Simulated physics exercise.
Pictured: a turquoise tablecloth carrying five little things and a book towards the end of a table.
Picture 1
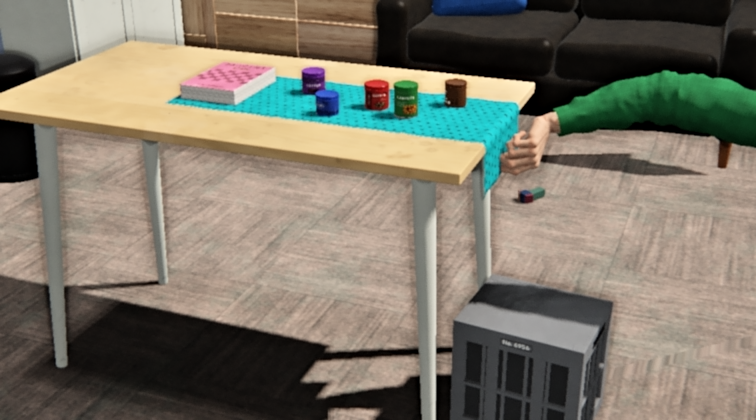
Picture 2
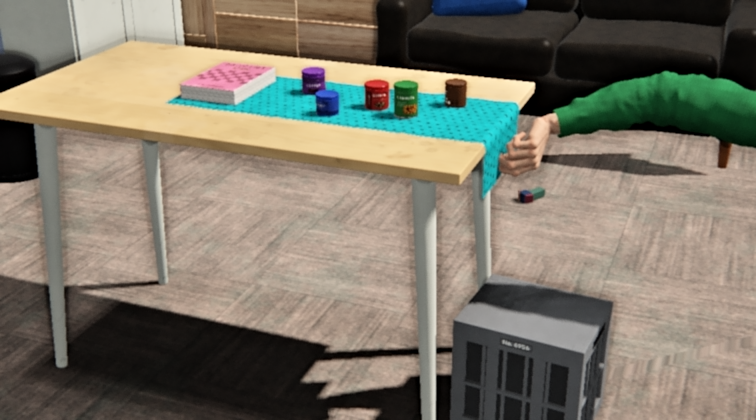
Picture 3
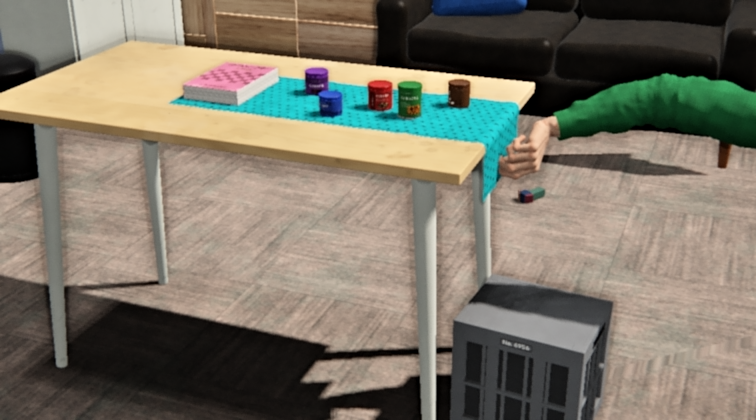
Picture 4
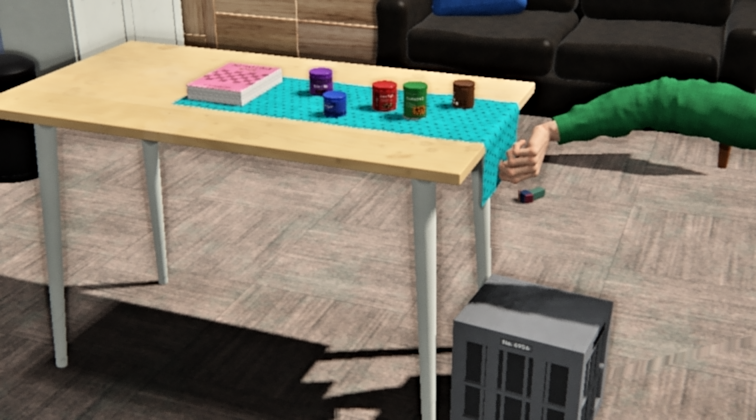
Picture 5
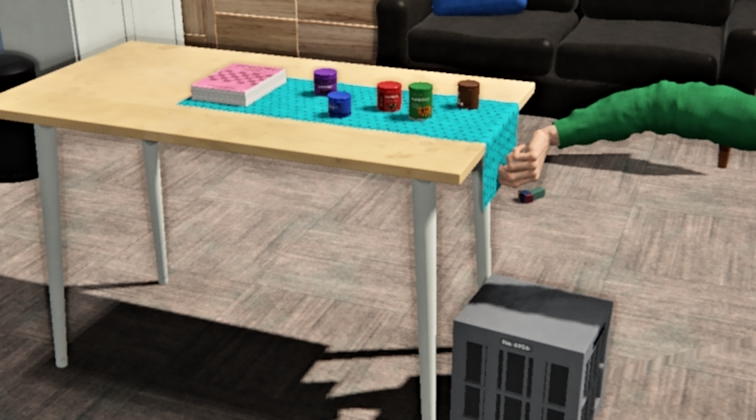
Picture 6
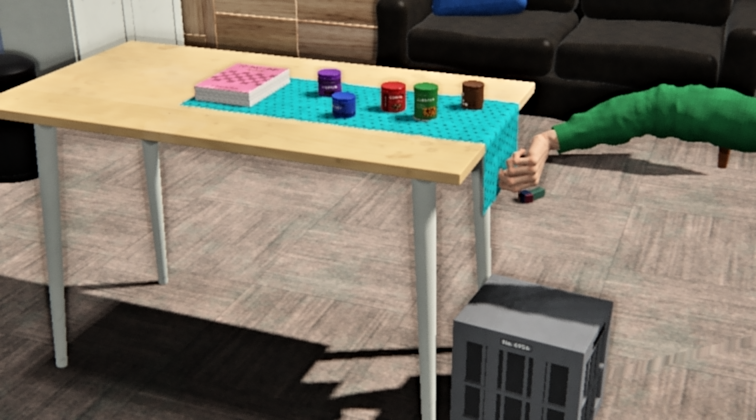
A turquoise cloth on a pale wooden table, seen from slightly above by a still camera in a room with a black sofa, carries a pink-topped book at left and purple, blue, red, green and brown pots. A green-sleeved arm reaches in from the right, its hand at the hanging end, above a dark crate. After barely moving, the cloth slides slightly right, its hem lowering as the hand descends and the book and pots ride along.
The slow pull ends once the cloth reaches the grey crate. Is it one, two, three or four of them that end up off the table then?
It is three.
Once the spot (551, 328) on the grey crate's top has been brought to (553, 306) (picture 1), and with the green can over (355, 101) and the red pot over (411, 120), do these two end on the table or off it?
Green can: Safe; red pot: Lost.
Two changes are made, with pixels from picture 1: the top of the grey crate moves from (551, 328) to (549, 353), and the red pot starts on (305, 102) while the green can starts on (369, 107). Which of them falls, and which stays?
Outcome: Red pot keeps its perch; green can is gone.
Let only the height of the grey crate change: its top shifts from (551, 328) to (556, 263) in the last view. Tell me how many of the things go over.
2.
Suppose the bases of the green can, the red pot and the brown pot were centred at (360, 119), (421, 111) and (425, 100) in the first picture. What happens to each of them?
Record - green can lost; red pot lost; brown pot lost.
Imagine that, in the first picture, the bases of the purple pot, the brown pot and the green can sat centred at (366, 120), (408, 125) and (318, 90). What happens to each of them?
In the end the purple pot is no longer on top, the brown pot is no longer on top, and the green can is still on top.
Soon after, hem near (499, 227); brown pot gone.
Then, hem near (499, 268); brown pot and green can gone.
At rest, hem on the crate; brown pot, green can and red pot gone. The table loses three.
